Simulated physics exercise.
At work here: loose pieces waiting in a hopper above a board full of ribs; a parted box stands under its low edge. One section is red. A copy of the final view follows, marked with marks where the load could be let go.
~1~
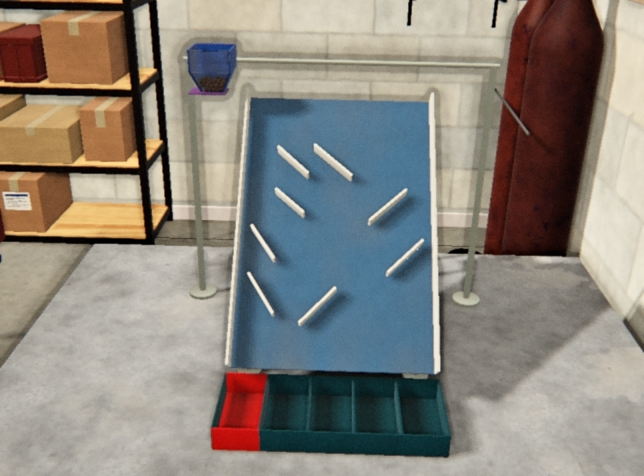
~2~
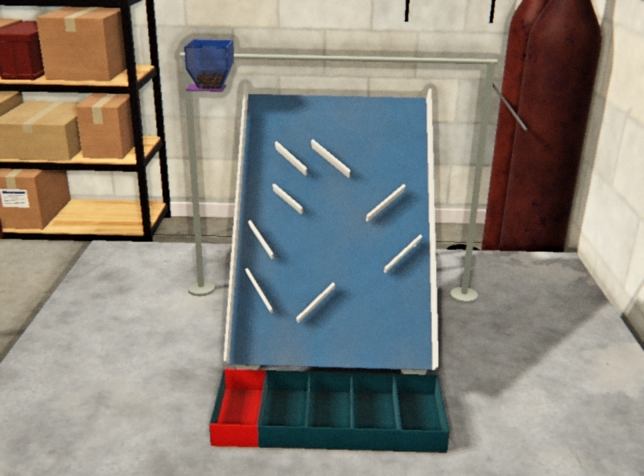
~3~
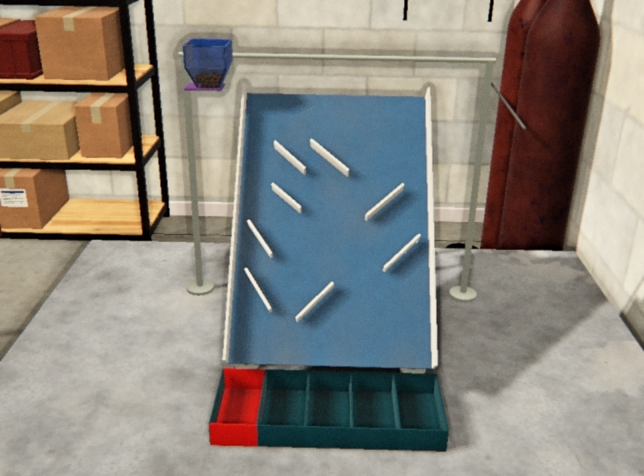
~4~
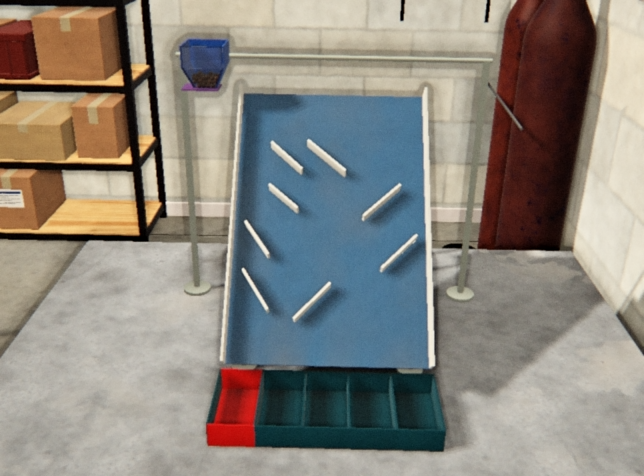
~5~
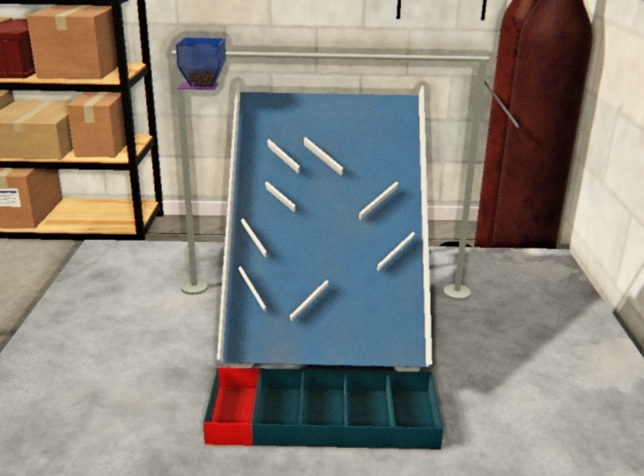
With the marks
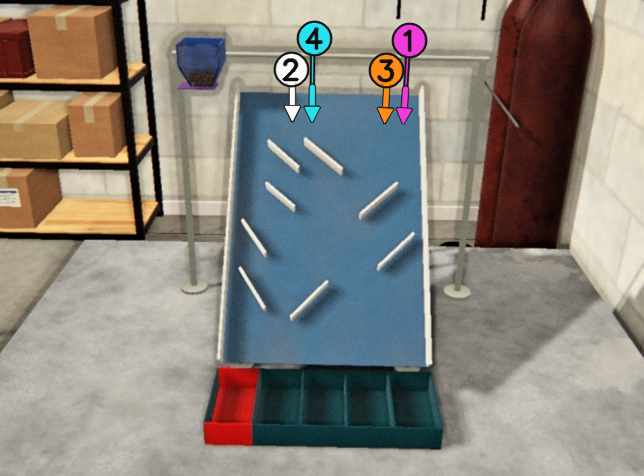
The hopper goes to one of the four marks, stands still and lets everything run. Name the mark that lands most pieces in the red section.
I would pick mark 3.
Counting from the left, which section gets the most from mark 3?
It is the first one.
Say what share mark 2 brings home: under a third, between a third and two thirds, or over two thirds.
Under a third.
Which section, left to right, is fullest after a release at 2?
The fourth.
On the marked copy, mark 1 meets the board at (403, 118); mark 2 meets the board at (292, 115); mark 3 meets the board at (385, 117); mark 4 meets the board at (312, 116).
If 1 is chosen, a small part in the red section, about half in other sections, about a third outside the box.
If 2 is chosen, a small part in the red section, about two thirds in other sections, about a quarter outside the box.
If 3 is chosen, about half in the red section, about a third in other sections, about a quarter outside the box.
If 4 is chosen, about a quarter in the red section, about half in other sections, about a quarter outside the box.
